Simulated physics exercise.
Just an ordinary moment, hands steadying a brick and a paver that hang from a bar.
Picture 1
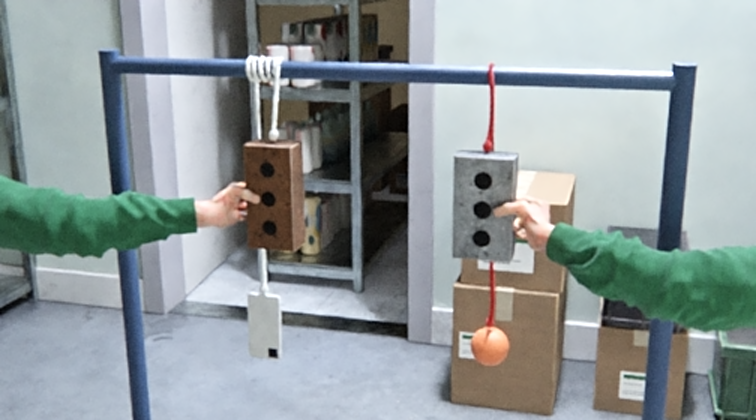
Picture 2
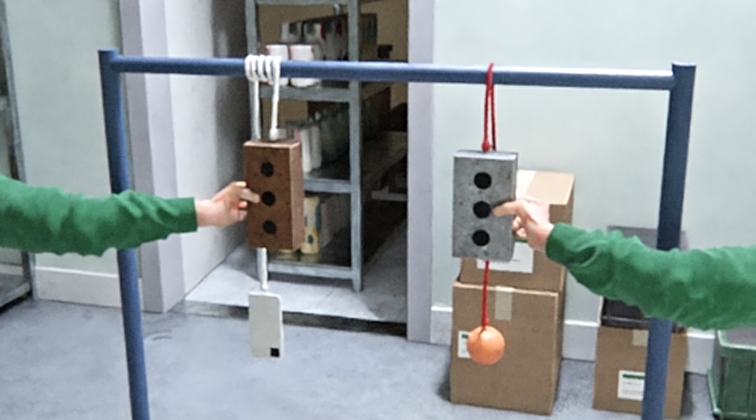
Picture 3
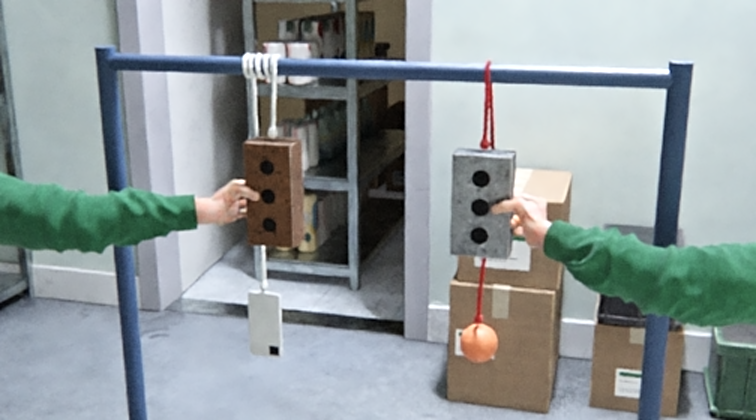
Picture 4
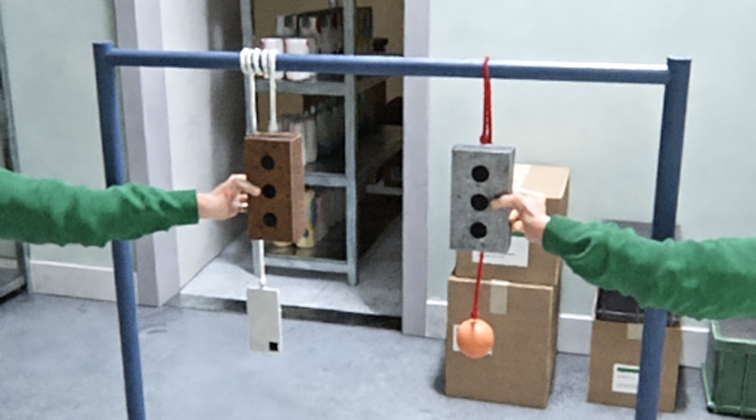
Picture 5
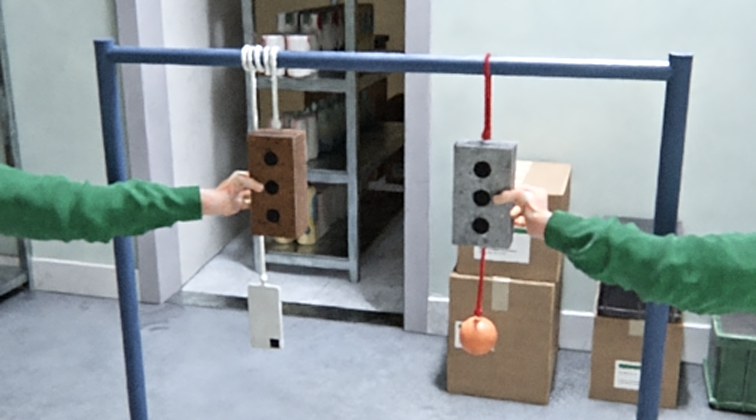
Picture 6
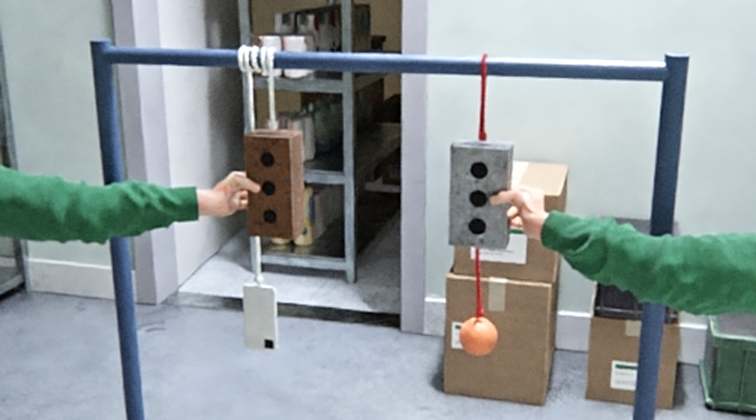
A brick and a gray block hang from a blue bar, barely moving as hands touch them.
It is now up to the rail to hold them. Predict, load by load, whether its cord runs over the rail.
The brick is left hanging. The paver ends up lower.
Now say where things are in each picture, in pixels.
Brick (275, 195); paver (485, 206); left phone (264, 327); right orange (490, 347), in the first picture.
Brick (275, 194); paver (485, 206), in the second picture.
Brick (275, 192); paver (483, 203), in the third picture.
Brick (275, 187); paver (482, 198), in the fourth picture.
Brick (278, 183); paver (484, 194), in the fifth picture.
Brick (275, 184); paver (481, 195); left cord wound several times round the rail; right cord only laid over the rail, in the sixth picture.
Then, 0.52 s after the last picture, brick hanging near (274, 175); paver dropping near (473, 408).
Then, 0.86 s after the last picture, brick hanging near (274, 174); paver on the floor.
At rest, brick hanging near (274, 174); paver on the floor. The brick stays hanging and the paver drops.
